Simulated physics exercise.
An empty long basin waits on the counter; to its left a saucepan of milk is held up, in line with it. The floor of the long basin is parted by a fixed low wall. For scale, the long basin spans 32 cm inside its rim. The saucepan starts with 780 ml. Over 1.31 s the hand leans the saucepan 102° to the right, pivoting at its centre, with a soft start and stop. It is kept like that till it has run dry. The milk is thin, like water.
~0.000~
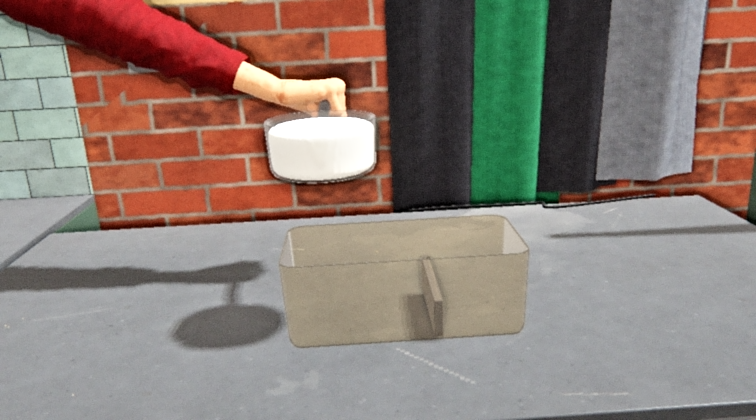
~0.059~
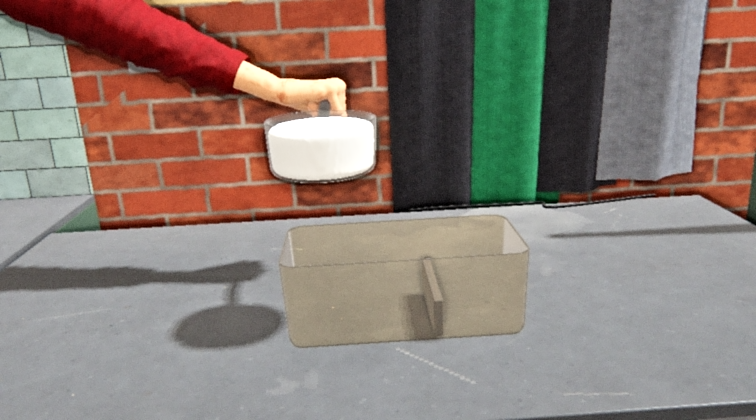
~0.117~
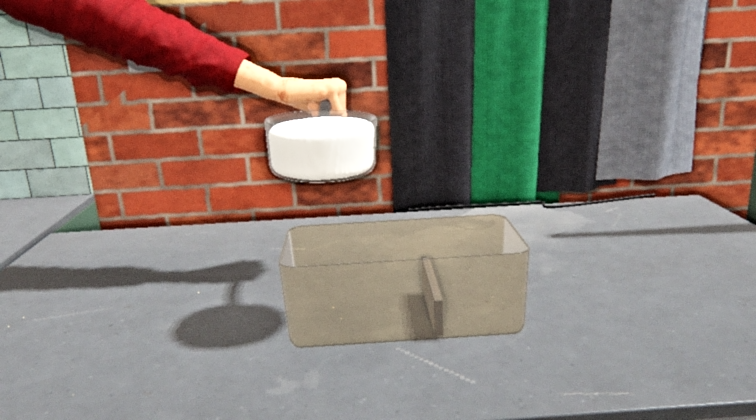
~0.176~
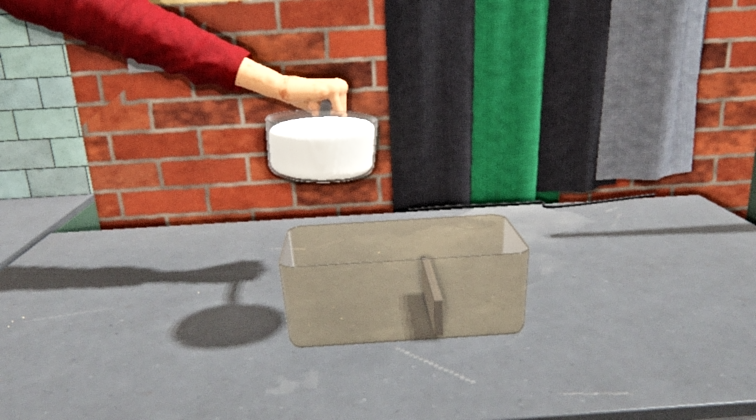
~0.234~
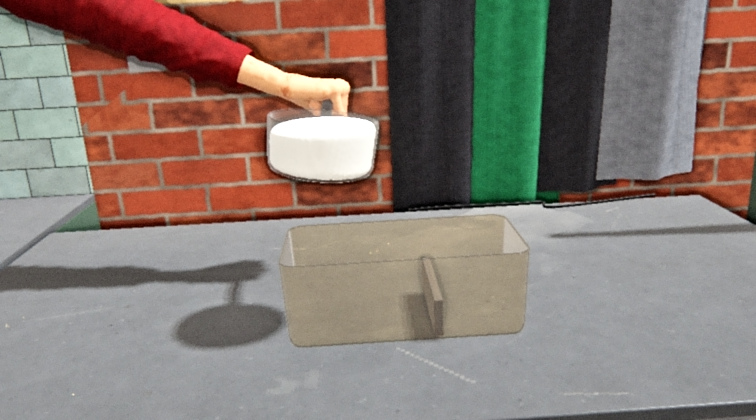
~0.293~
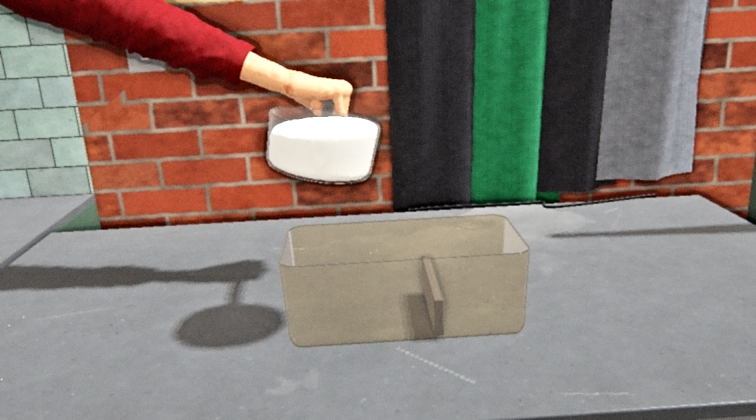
At the start, a hand in a red sleeve holds a clear pan of white milk level, above and to the left of an empty long basin on a grey counter. The hand then slowly leans the pan slightly to the right, while the basin stays still and empty.
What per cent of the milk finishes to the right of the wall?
The far part has some 52 per cent.
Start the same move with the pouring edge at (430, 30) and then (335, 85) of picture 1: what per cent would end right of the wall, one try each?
In turn about 75 and 10 per cent.
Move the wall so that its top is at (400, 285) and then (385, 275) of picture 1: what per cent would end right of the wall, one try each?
First 80, then 95 per cent.
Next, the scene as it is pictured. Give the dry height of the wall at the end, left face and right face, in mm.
Left about 40 mm, right about 28 mm.
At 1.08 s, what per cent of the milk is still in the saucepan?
Near 10 in a hundred.
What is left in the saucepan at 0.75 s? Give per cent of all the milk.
Some 50 per cent.
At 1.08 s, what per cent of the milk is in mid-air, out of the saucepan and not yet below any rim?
Near 8 in a hundred.
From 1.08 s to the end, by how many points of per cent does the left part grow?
Near 16 in a hundred.
After 0.75 s the tilt is 62° and 51 per cent is still to pour, 6 is left of the wall and 12 right of it.
After 1.08 s the tilt is 95° and 9 per cent is still to pour, 32 is left of the wall and 51 right of it.
After 1.43 s the tilt is 102° and 1 per cent is still to pour, 47 is left of the wall and 51 right of it.
After 1.81 s the tilt is 102° and 0 per cent is still to pour, 48 is left of the wall and 51 right of it.
In the end 48 per cent lies left of the wall, 52 right of it and 1 outside.
